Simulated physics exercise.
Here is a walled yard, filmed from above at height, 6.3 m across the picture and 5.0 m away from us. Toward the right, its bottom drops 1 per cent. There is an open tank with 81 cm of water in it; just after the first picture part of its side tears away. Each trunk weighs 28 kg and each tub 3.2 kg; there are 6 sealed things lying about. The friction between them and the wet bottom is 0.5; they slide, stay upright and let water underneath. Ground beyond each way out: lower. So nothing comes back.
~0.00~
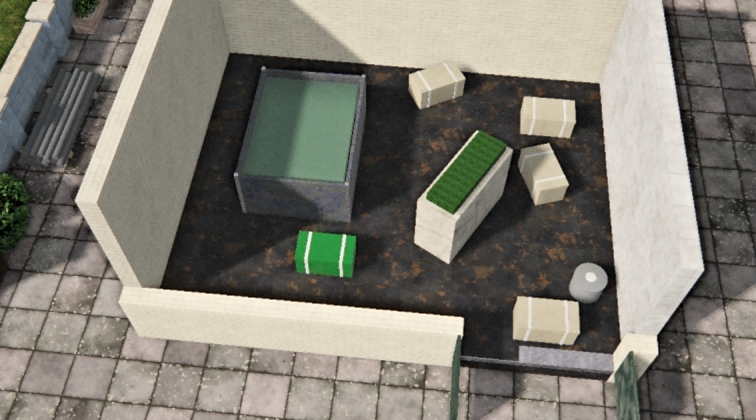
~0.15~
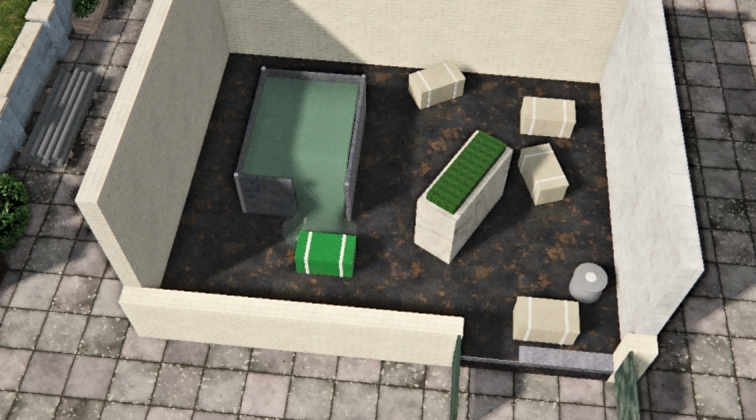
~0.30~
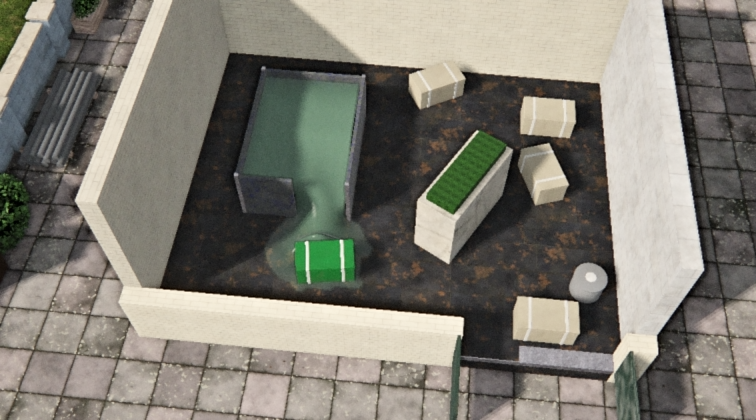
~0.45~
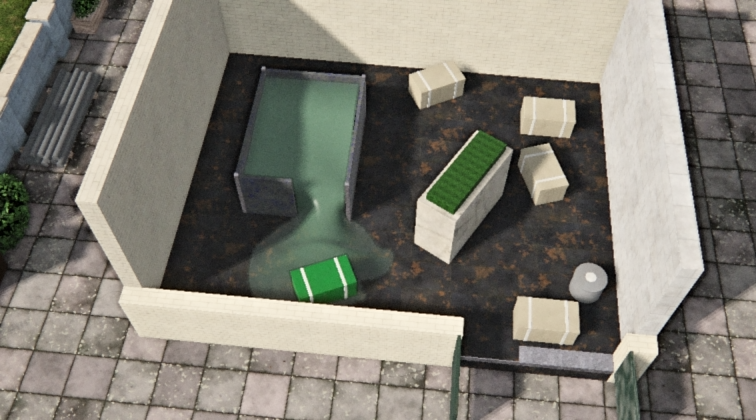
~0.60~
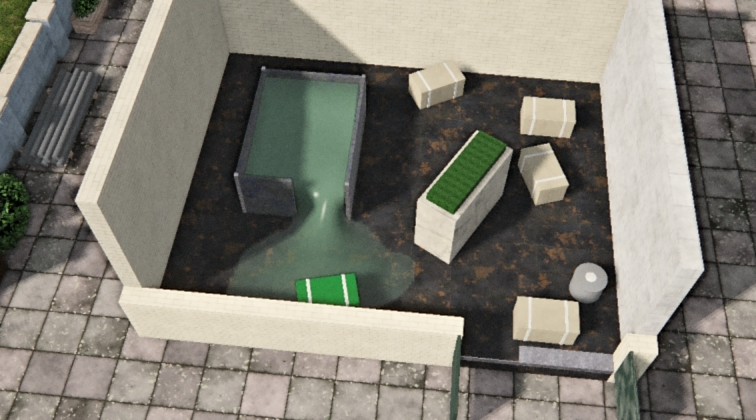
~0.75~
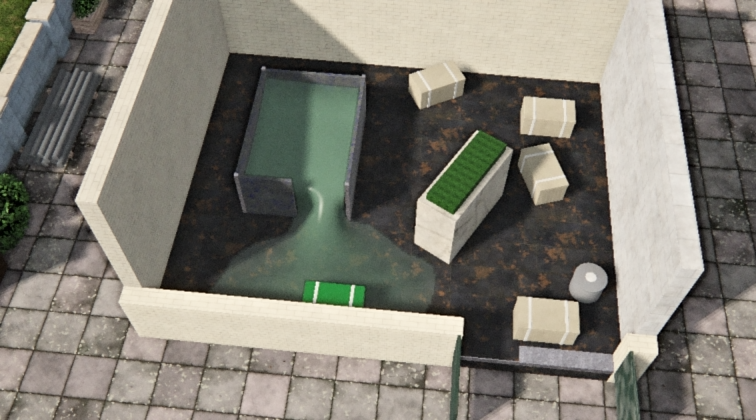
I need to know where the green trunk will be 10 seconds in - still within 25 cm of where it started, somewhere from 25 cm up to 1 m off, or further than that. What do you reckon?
I would say it is further than 1 m.
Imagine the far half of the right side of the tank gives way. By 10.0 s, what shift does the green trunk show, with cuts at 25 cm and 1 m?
Then the green trunk holds its place.
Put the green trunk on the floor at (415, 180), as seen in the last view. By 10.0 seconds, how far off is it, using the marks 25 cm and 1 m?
Short answer: It hardly moves.
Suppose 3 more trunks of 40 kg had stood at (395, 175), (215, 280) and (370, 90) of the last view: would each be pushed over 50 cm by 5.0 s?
From first to last: Does not reach it, surpasses it, does not reach it.
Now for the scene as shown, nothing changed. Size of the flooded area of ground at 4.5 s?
Around 22 m2 of it.
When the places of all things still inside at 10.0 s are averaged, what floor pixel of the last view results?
They're centred close to (551, 135).
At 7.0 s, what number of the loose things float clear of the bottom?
Then: 2.
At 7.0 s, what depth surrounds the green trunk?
Near 6 cm deep.
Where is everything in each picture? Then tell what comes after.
The first frame shows the green trunk at (325, 247) rests on the ground; water covers 2.9 m2; 0 of 6 have shifted.
The second frame shows the green trunk at (325, 247) rests on the ground; water covers 3.4 m2; 0 of 6 have shifted.
The third frame shows the green trunk at (325, 255) rests on the ground, 12 cm from its start; 3.9 m2 under water; 1 of 6 have shifted.
The fourth frame shows the green trunk at (323, 277), on the bottom, 47 cm from its start; 4.9 m2 under water; 1 of 6 have shifted.
The fifth frame shows the green trunk at (327, 292) rests on the ground, 70 cm from its start; 6.1 m2 under water; 1 of 6 have shifted.
The sixth frame shows the green trunk at (333, 298) rests on the ground, 80 cm from its start; 7.0 m2 under water; 1 of 6 have shifted.
After 2.0 s the green trunk is near (389, 295), 1.2 m from its start, afloat; 0 of 6 are out; 1 afloat.
After 4.5 s the green trunk is near (584, 235), 3.6 m from its start, afloat; 0 of 6 are out; 3 afloat.
After 7.0 s the green trunk is near (583, 127), 4.5 m from its start, aground; 1 of 6 are out; 2 afloat.
After 10.0 s the green trunk is near (591, 100), 4.9 m from its start, afloat; 1 of 6 are out; 5 afloat.
